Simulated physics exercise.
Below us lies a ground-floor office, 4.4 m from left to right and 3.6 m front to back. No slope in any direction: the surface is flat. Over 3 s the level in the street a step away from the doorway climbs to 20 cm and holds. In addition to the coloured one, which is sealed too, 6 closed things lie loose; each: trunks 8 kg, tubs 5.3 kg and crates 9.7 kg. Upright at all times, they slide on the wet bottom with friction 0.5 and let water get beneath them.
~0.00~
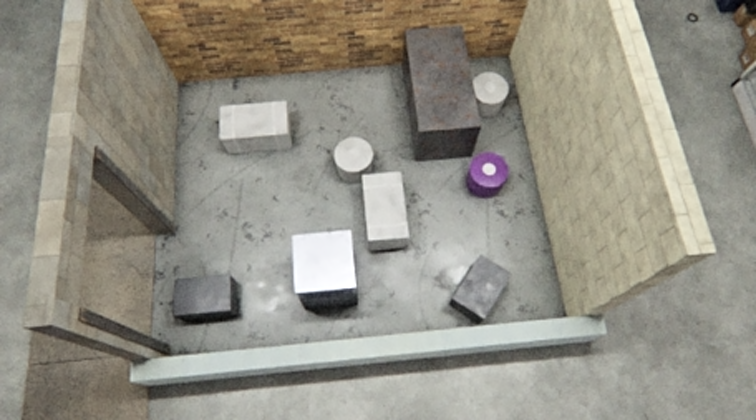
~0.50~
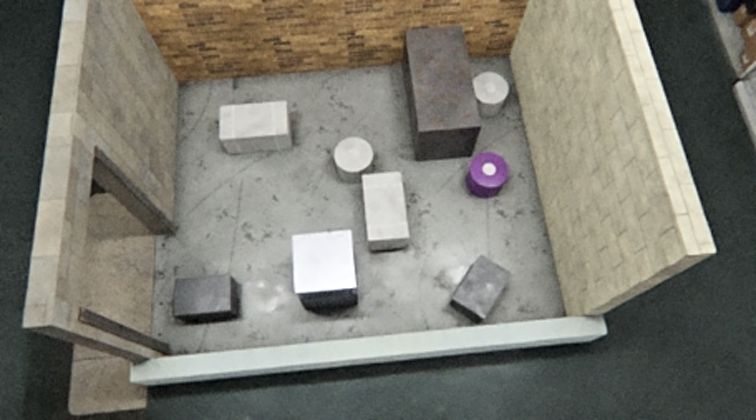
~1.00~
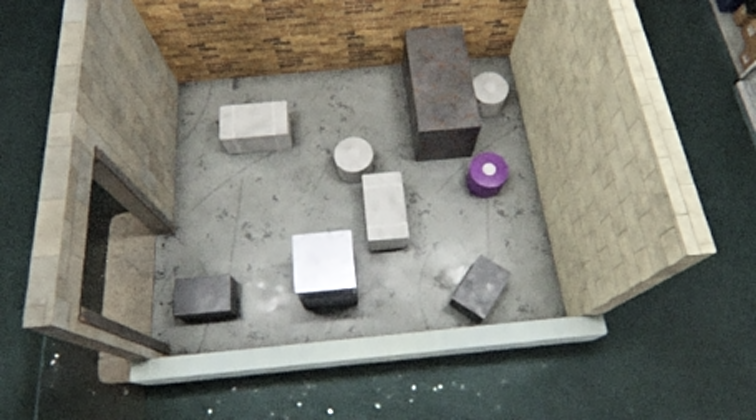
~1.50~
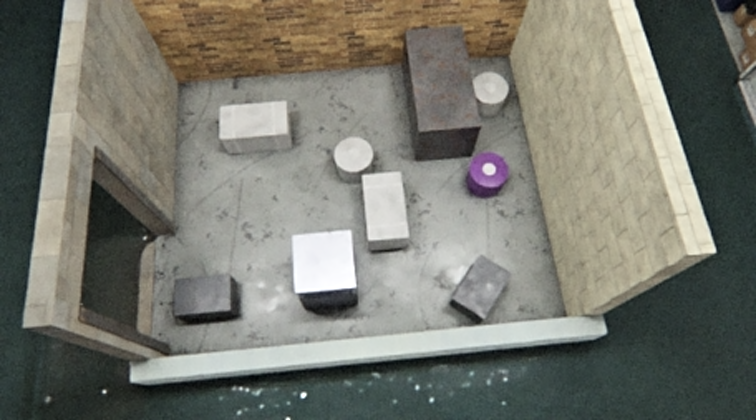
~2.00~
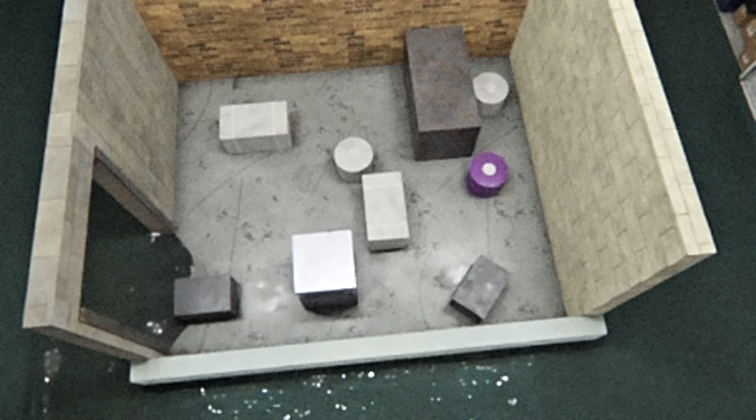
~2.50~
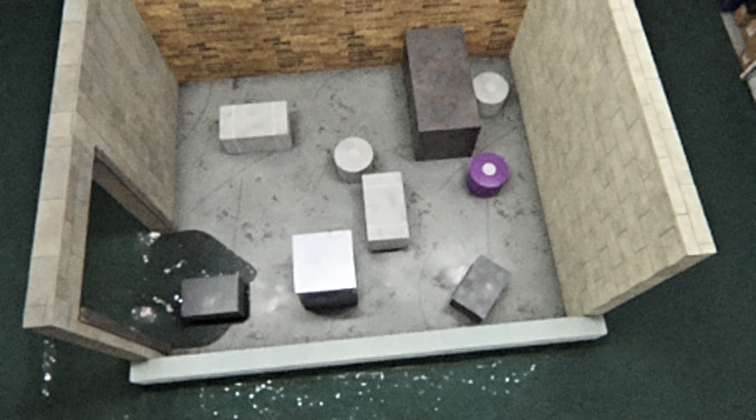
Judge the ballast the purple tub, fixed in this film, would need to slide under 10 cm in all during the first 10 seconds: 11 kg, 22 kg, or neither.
Judgement: 22 kg is required.
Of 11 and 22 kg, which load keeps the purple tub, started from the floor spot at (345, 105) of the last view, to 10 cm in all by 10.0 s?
Looking at the loads, only the heavier keeps it.
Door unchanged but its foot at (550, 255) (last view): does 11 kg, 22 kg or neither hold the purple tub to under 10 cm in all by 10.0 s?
Note: The lighter mass keeps it.
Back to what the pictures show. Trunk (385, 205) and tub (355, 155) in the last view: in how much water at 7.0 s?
Around 5 cm and 11 cm.
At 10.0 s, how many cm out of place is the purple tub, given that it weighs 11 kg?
It would be some 80 cm from its spot.
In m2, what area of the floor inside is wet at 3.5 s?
Roughly 3.5 m2.
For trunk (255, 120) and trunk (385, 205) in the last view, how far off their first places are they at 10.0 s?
In that order: 60 cm, 120 cm.
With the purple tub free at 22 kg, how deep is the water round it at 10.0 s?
Something like 8 centimetres.
After 3.5 s the purple tub would be 0 cm from its start with 11 kg and 0 cm from its start with 22 kg; 0 cm of water round it then.
After 4.5 s the purple tub would be 0 cm from its start with 11 kg and 0 cm from its start with 22 kg; 0 cm of water round it then.
After 7.0 s the purple tub would be 0 cm from its start with 11 kg and 0 cm from its start with 22 kg; 5 cm of water round it then.
After 10.0 s the purple tub would be 75 cm from its start with 11 kg and 0 cm from its start with 22 kg; 8 cm of water round it then.
